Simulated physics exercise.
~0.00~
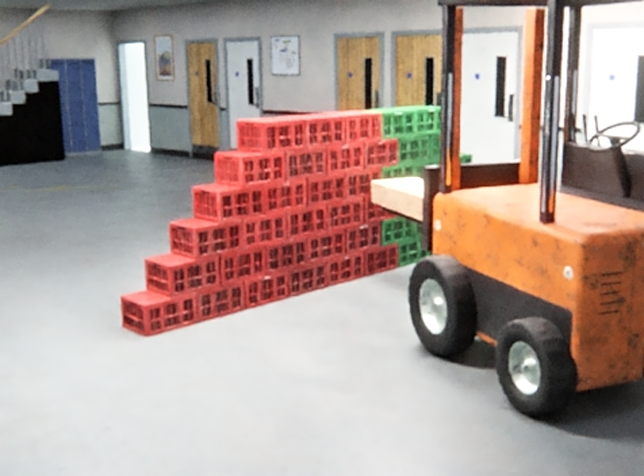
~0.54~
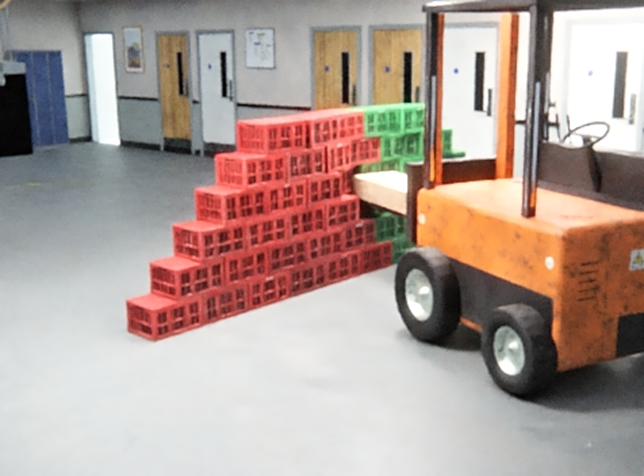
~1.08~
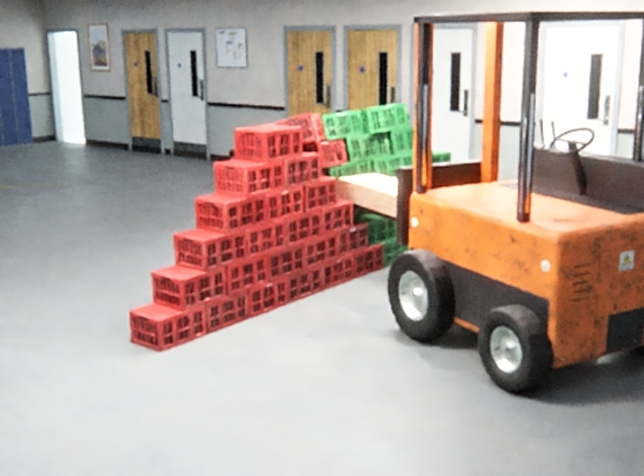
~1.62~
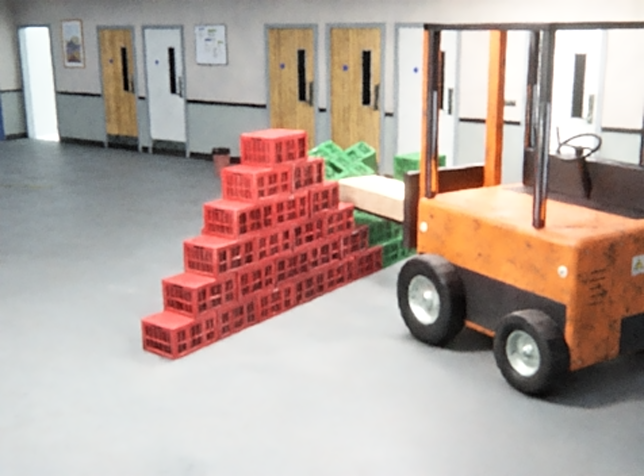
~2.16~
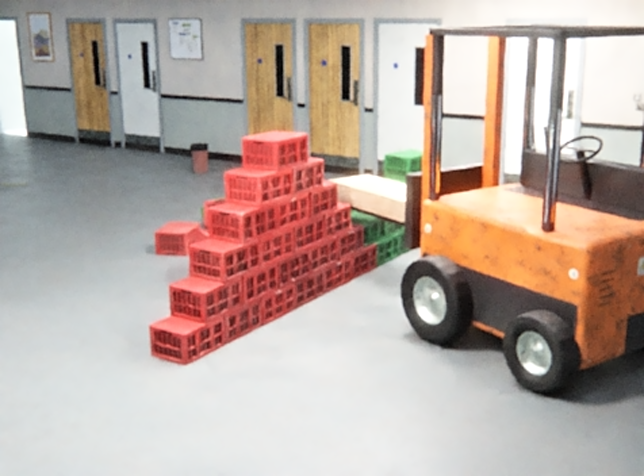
To begin with, a stepped wall of red and green crates stands on a grey floor in a hall lined with doors, with an orange forklift at its right side. The forklift edges left, pushing the pale load on its raised forks into the wall's upper part. The upper green crates and some neighbouring red ones shift and tilt, then tumble off behind the wall as the forklift stops. Finally, a red crate lies on the floor behind, while the stepped red front stands with its top crate still in place.
